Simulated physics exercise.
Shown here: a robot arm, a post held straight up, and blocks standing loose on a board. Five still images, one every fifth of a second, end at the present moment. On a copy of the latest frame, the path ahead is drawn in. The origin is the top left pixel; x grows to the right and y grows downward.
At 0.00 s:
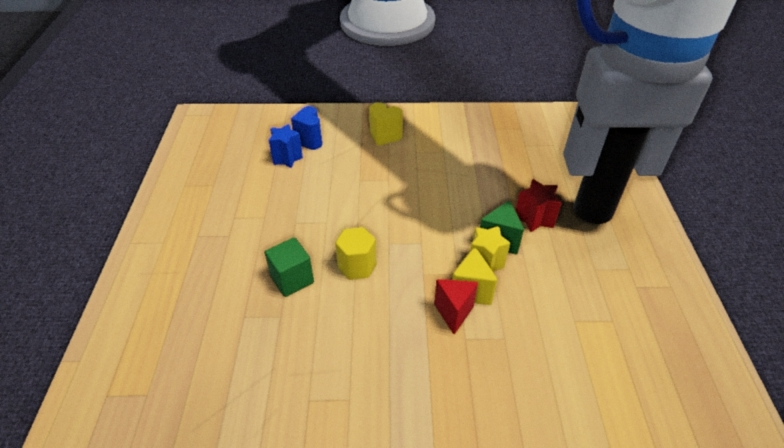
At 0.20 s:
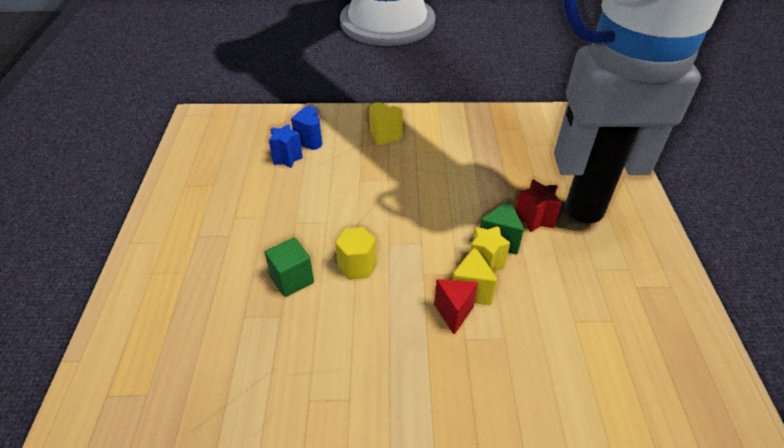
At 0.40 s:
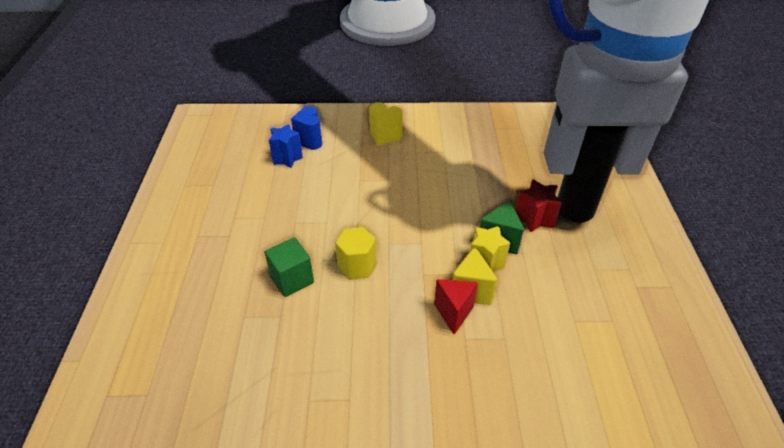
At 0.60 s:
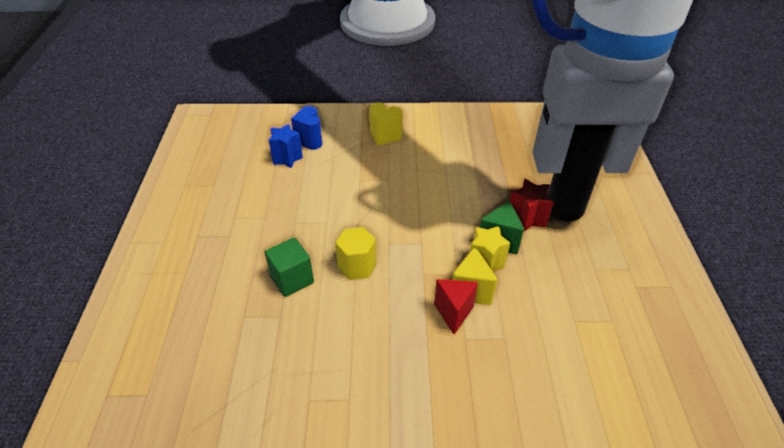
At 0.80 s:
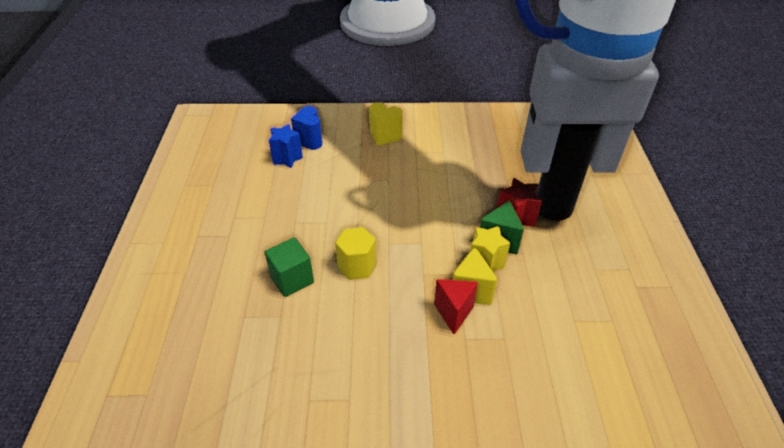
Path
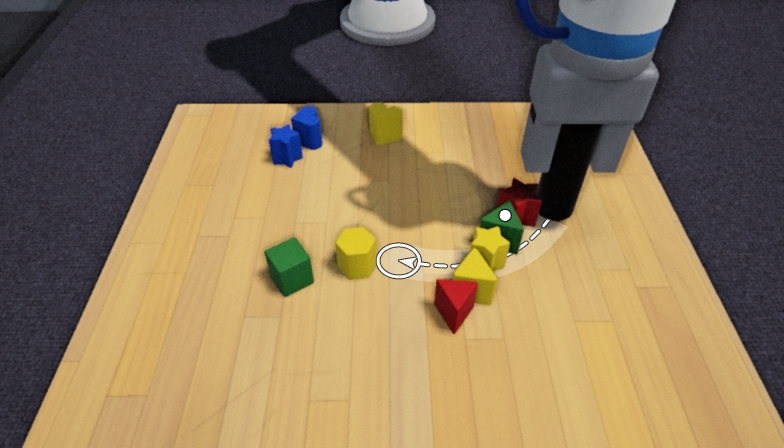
A robot arm slid its black post slowly left across the wooden board until it met the red star and nudged it slightly left, while the other colored blocks stayed still.
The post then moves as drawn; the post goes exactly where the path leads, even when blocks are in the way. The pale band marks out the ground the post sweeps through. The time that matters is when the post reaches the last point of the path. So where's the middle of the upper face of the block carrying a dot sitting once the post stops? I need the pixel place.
The spot you're after is about (447, 214) in the image.
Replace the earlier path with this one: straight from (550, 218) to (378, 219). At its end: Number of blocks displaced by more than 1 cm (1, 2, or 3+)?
My guess is two.
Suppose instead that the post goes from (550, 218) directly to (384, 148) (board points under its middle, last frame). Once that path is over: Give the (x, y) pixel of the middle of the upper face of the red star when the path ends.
The centre of its top face lies at (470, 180).
The drawn path runs from (550, 218) via (516, 250) and (461, 266), ending at (399, 260); the dot is on the green triangle.
On the path given first. One third of the way, post at (518, 239); yellow star at (488, 242); green triangle at (485, 216); red star at (508, 195), turned 55° clockwise.
Two thirds of the way, post at (461, 255); red triangle at (451, 316), turned 35° anticlockwise; yellow triangle at (442, 291), turned 40° anticlockwise; yellow star at (439, 264), turned 15° anticlockwise; green triangle at (451, 216), turned 90° clockwise; red star at (508, 195), turned 55° clockwise.
At the end, post at (399, 250); red triangle at (452, 317), turned 40° anticlockwise; yellow triangle at (438, 293), turned 55° anticlockwise; yellow star at (413, 266), turned 70° anticlockwise; green triangle at (447, 214), turned 105° clockwise; red star at (508, 195), turned 55° clockwise.
